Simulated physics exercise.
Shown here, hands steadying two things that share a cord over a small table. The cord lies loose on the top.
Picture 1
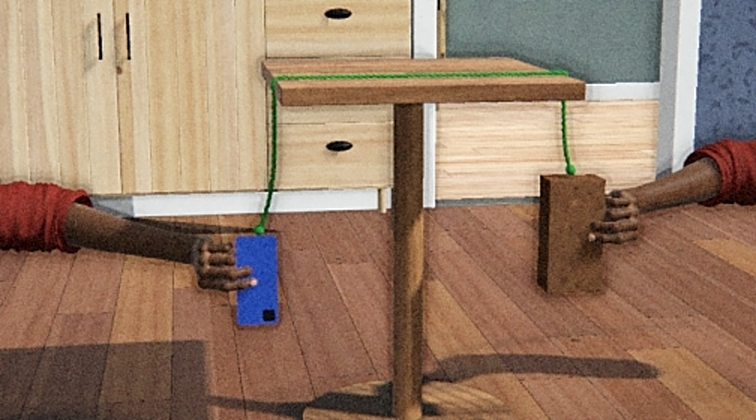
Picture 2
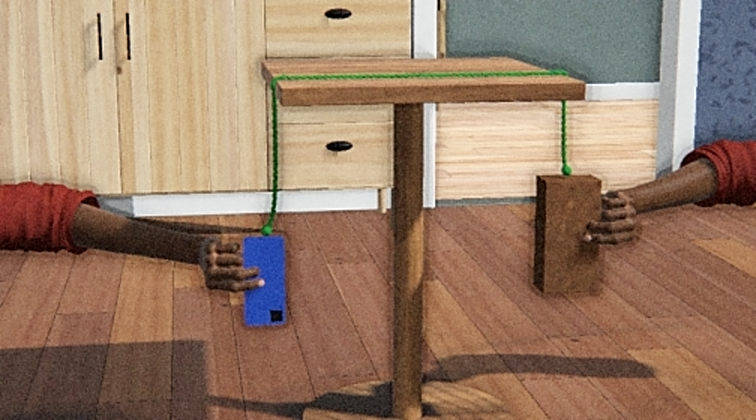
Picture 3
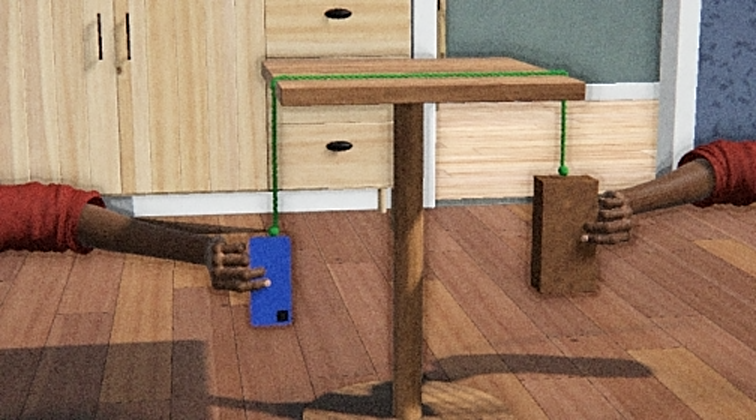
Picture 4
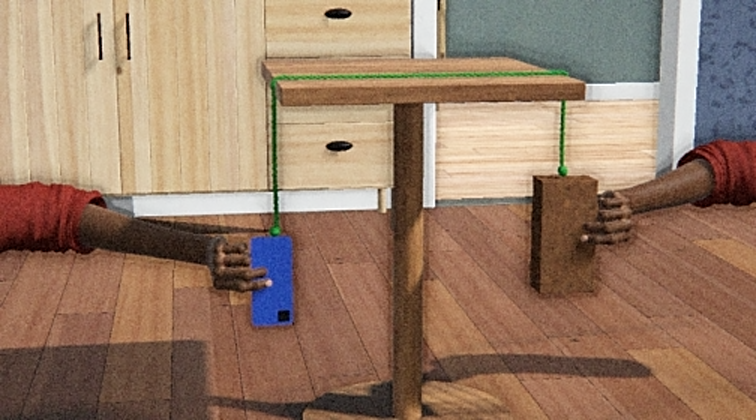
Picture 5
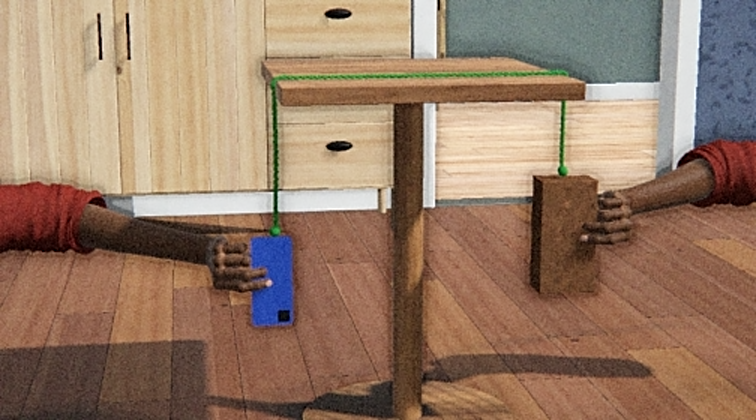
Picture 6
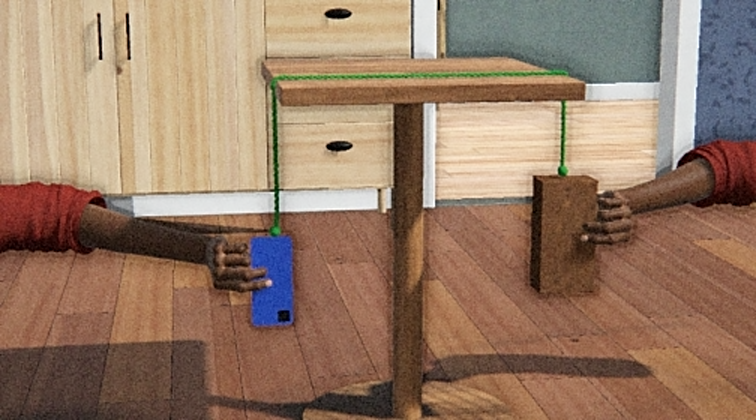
A hand shifts the blue phone slightly right, then both hands hold the corded objects still.
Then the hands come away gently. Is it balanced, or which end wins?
In the end the cord runs down on the right.
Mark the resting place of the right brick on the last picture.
At about (545, 391).
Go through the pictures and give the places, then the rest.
Left phone (257, 280); right brick (571, 233); cord over the top (399, 76), in the first picture.
Left phone (264, 281); right brick (567, 233), in the second picture.
Left phone (271, 281); right brick (564, 234), in the third picture.
Left phone (272, 281); right brick (563, 234), in the fourth picture.
Left phone (272, 281); right brick (563, 234), in the fifth picture.
Left phone (272, 281); right brick (563, 234); cord over the top (399, 76), in the sixth picture.
Then, 0.56 s past the final frame, left phone pulled up onto the top; right brick down on the floor near (551, 388).
Then, 1.04 s past the final frame, left phone lower near (709, 330); right brick down on the floor near (547, 391).
When it is over, left phone down on the floor; right brick down on the floor near (545, 391). The cord is pulled to the right.
